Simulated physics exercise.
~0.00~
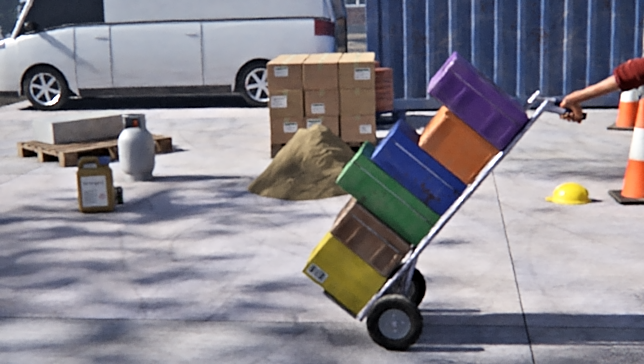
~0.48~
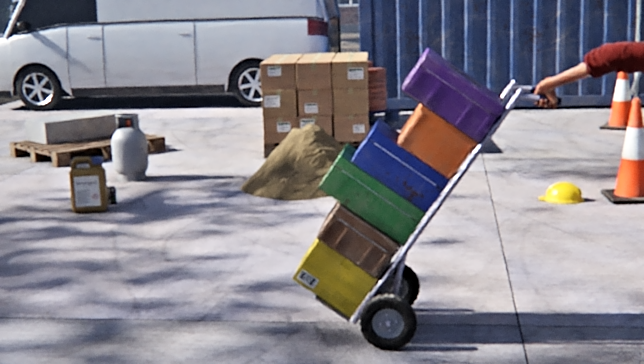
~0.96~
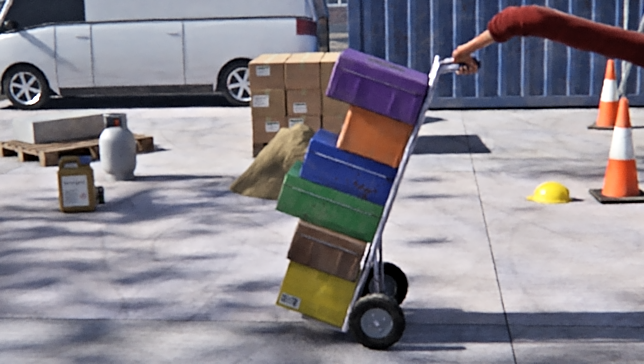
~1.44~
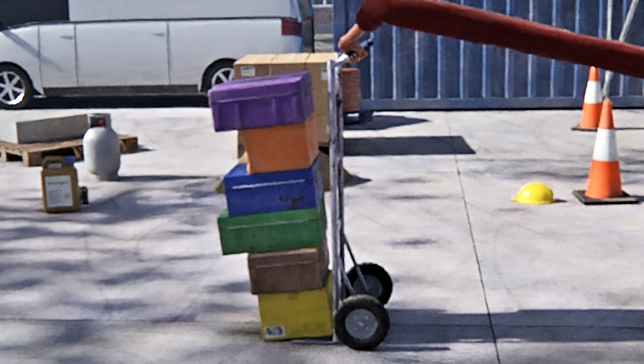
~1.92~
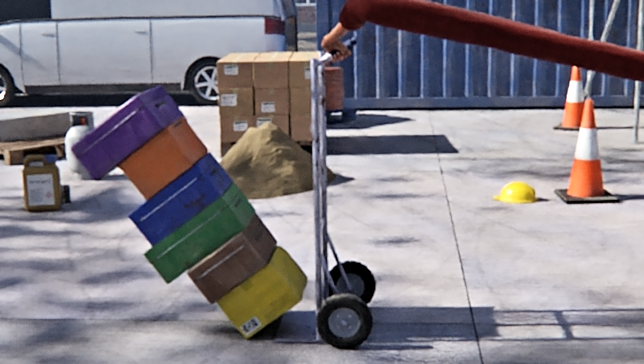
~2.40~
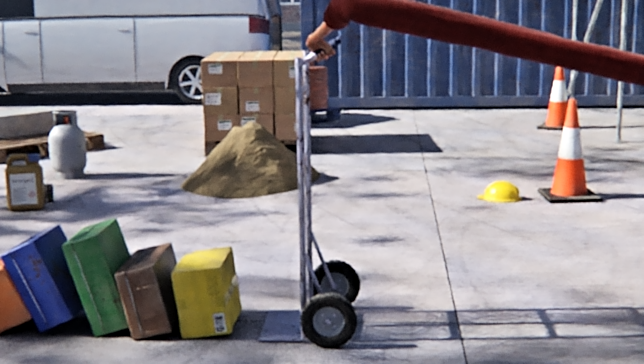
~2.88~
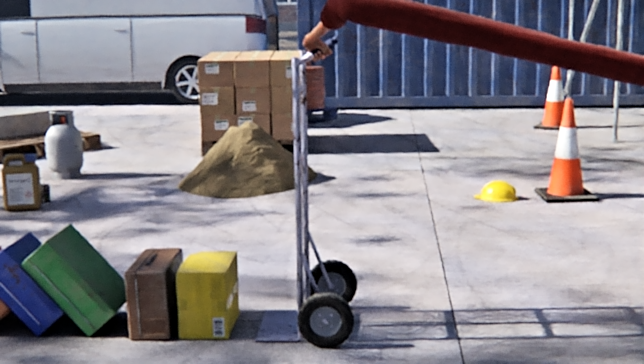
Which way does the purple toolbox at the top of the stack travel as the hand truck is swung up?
It moves to the left, going over with the rest of the stack as the load topples away from the truck.
